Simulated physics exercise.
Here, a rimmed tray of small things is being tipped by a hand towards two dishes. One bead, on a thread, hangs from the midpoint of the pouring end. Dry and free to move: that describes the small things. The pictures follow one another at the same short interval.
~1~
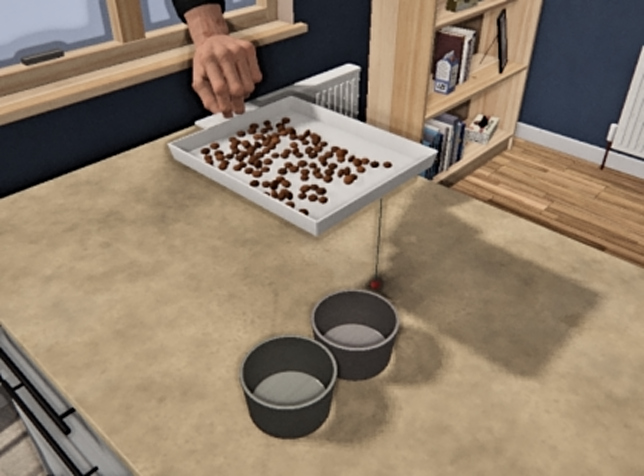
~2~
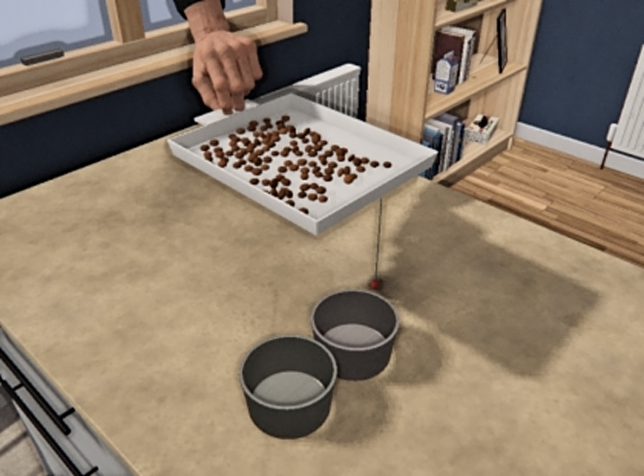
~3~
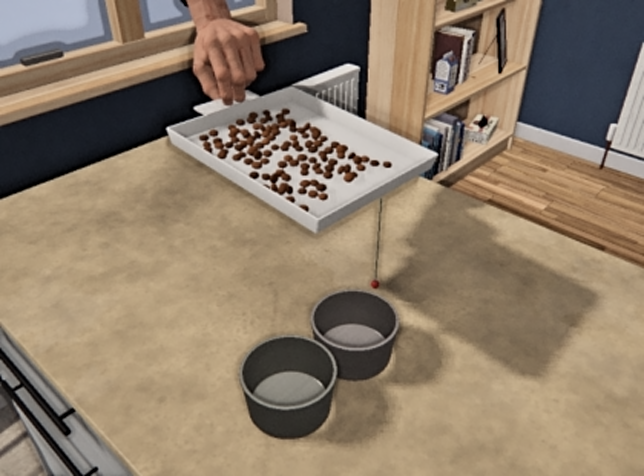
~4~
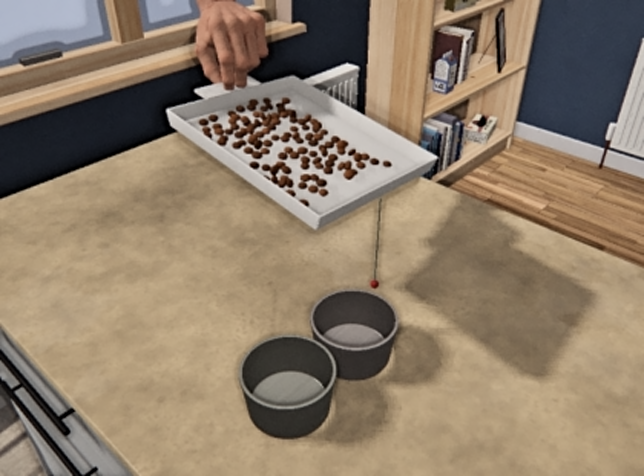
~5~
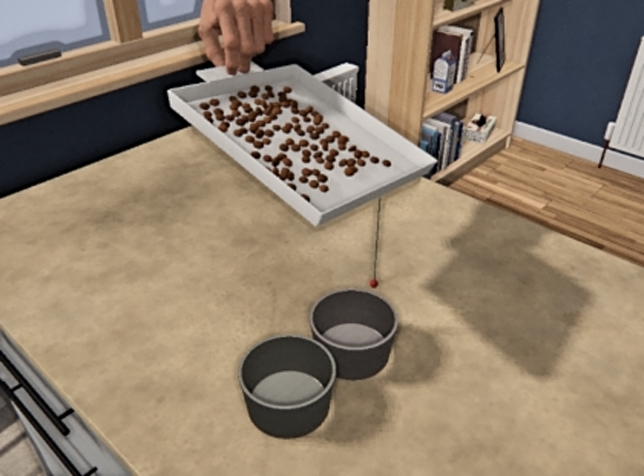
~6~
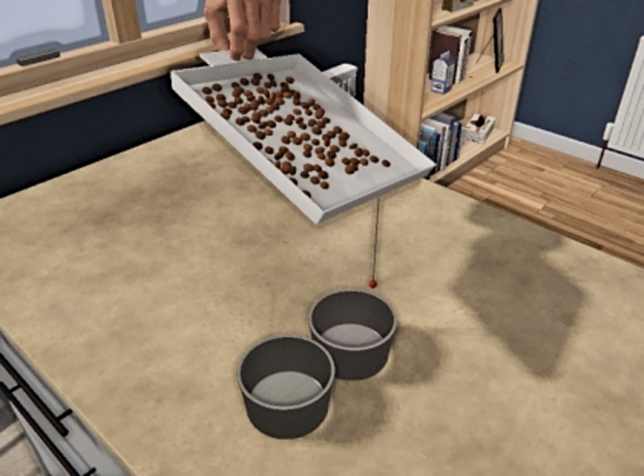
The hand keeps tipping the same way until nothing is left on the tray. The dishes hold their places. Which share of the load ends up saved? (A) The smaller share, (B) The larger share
The smaller share (A).
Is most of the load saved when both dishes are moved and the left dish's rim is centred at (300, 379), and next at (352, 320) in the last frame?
Try 1: A minority of it. Try 2: A majority of it.
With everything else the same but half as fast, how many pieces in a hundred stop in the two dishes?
It would be close to 0 per cent.
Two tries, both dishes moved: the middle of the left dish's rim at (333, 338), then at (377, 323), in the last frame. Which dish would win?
For the first placement, the right-side one; for the second placement, the right-side one.
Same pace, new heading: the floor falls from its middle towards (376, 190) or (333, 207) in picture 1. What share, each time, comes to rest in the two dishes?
The first try gives close to 20 percent; the next gives 70 percent.
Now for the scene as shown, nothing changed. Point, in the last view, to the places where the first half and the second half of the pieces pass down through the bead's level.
Near (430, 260) to start, and near (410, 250) afterwards.
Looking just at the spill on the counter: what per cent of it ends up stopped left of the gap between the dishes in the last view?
Estimate: About 0 percent.
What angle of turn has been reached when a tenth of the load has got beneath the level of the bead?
The angle is around 80°.
Soon, tray tipped steeply; nearly all on the tray; a small part in the air.
A while on, tray tipped past a quarter turn; about a quarter on the tray; about two thirds outside both; about a quarter in the air.
Towards the end, tray tipped past a quarter turn; all outside both.
Finally, tray tipped past a quarter turn; none in the left dish; none in the right dish; all outside both.
